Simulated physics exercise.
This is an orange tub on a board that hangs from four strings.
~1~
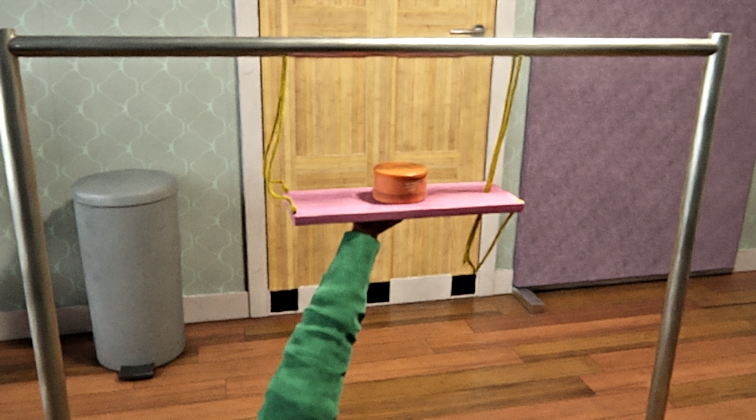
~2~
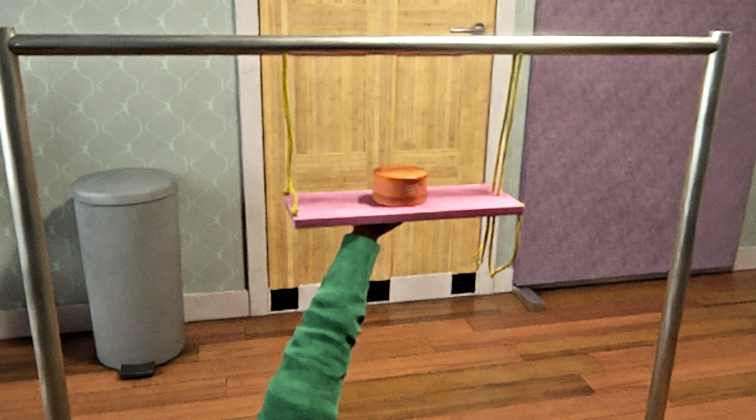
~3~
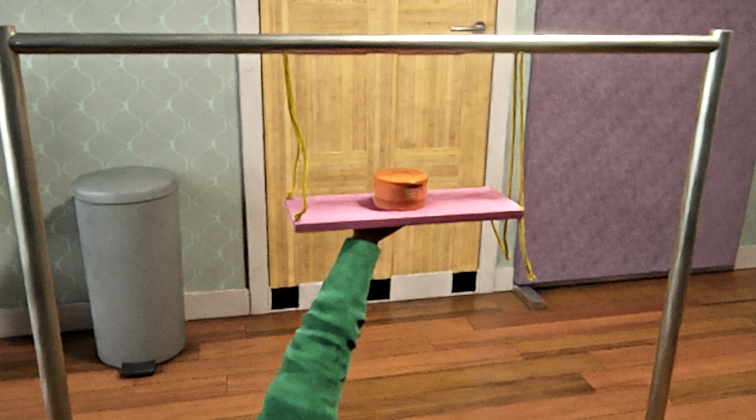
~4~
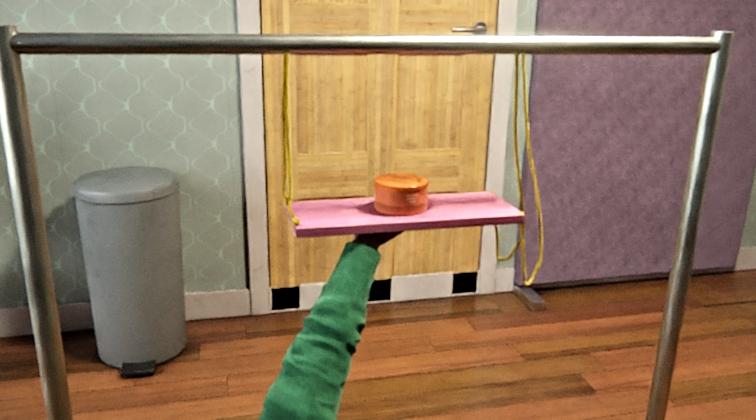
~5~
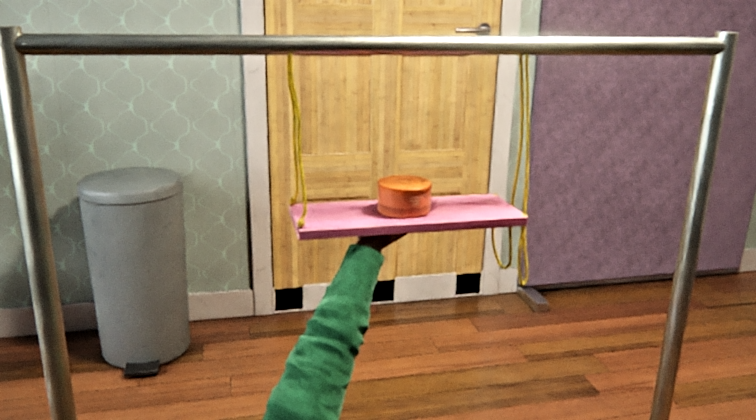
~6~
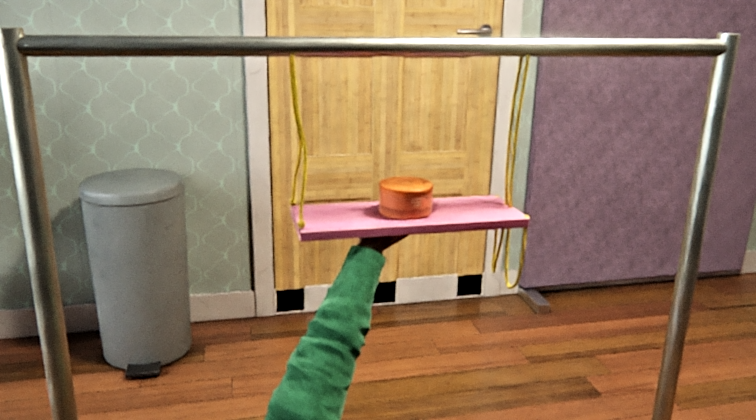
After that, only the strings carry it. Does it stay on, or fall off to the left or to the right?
It heads off right.
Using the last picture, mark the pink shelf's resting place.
It finishes with its middle at about (354, 290) in the last view.
Then, 0.80 s past the final frame, board tipped 45° down to the right; tub on the floor.
Then, 1.42 s past the final frame, board tipped 43° down to the right; tub on the floor.
When it is over, board tipped 45° down to the right; tub on the floor. The orange tub goes off on the right.
